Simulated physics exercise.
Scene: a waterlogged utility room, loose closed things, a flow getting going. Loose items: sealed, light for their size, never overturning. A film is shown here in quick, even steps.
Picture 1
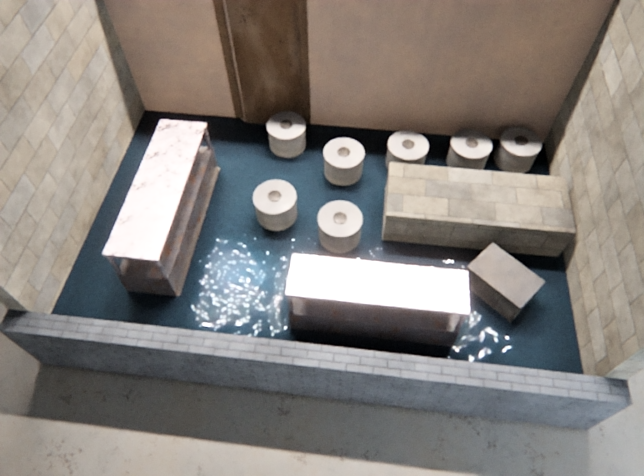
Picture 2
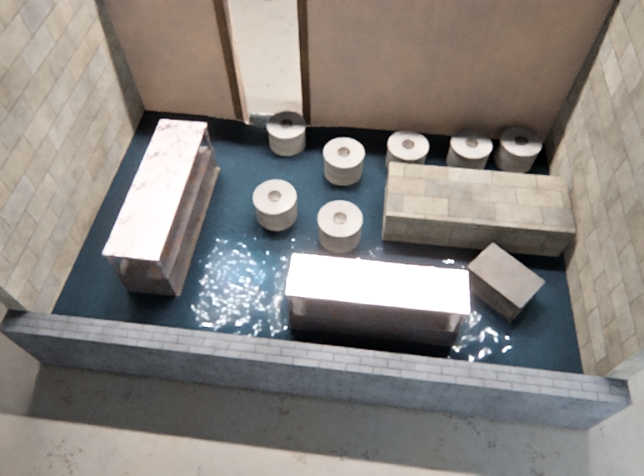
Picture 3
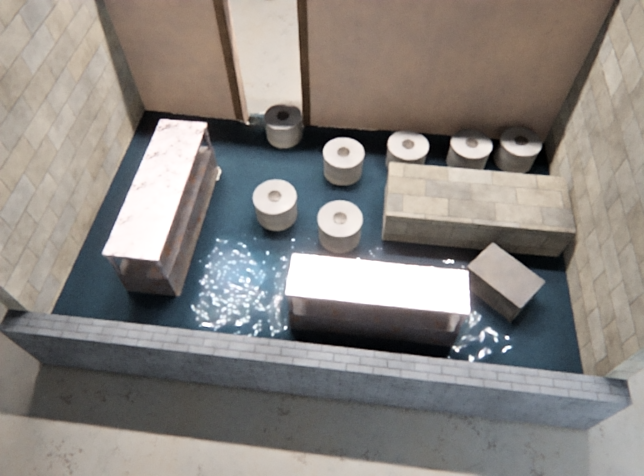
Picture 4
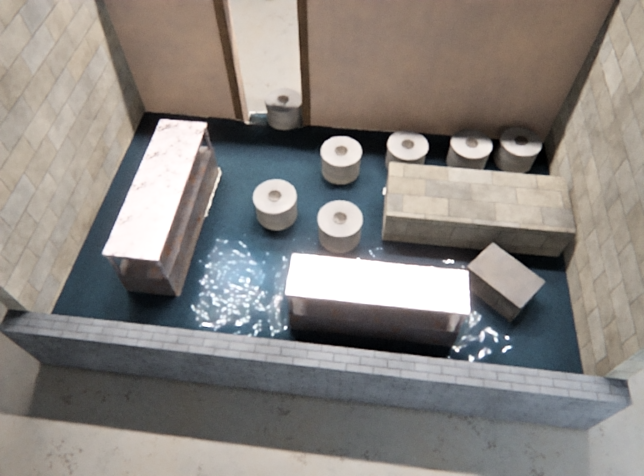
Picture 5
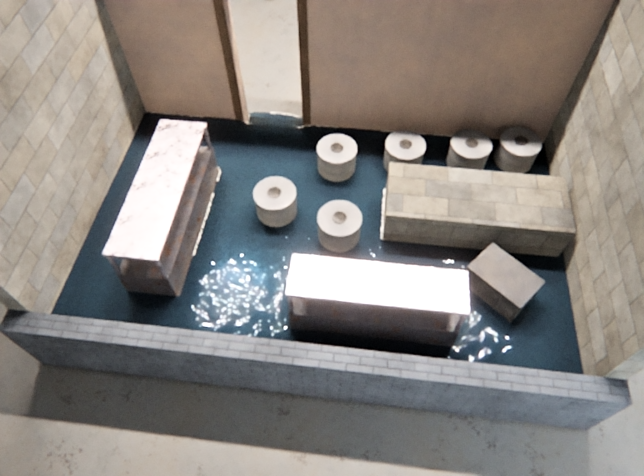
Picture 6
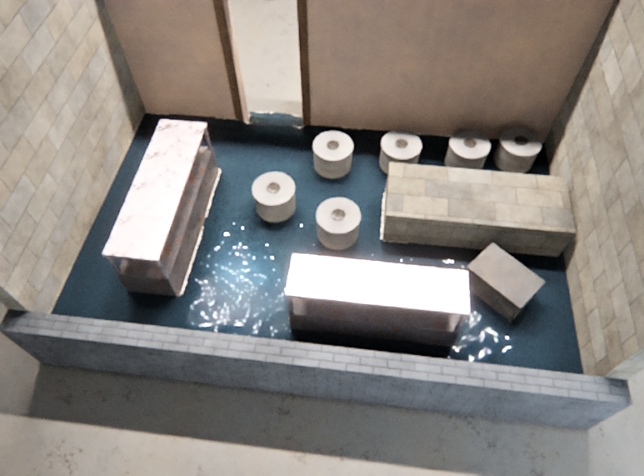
In the video, a brown panel in the back wall of a flooded room gives way to an open gap, and the nearest of seven floating round containers drifts out through it, while several others shift slightly toward the back.
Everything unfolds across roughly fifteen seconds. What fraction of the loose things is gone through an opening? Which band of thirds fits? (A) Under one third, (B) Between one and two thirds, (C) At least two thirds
The answer is B.
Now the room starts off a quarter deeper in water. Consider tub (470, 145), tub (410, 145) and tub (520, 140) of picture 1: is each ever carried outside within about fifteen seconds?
Per object: Remained / exited / remained.
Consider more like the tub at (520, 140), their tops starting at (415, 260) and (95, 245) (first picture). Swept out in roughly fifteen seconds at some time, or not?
In order: Never leaves, then never leaves.
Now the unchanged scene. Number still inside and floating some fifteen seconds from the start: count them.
Counted: 4.
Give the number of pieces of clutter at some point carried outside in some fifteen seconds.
4.
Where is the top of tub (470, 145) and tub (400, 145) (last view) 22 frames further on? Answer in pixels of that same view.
Estimated positions: (425, 142); (318, 121).
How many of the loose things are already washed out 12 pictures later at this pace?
The number comes to 2.
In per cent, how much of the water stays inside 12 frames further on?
82 %.
A moment on, 1 of 8 are out; 7 afloat.
Next, 2 of 8 are out; 6 afloat.
Later, 3 of 8 are out; 5 afloat.
In the end, 4 of 8 are out; 4 afloat.
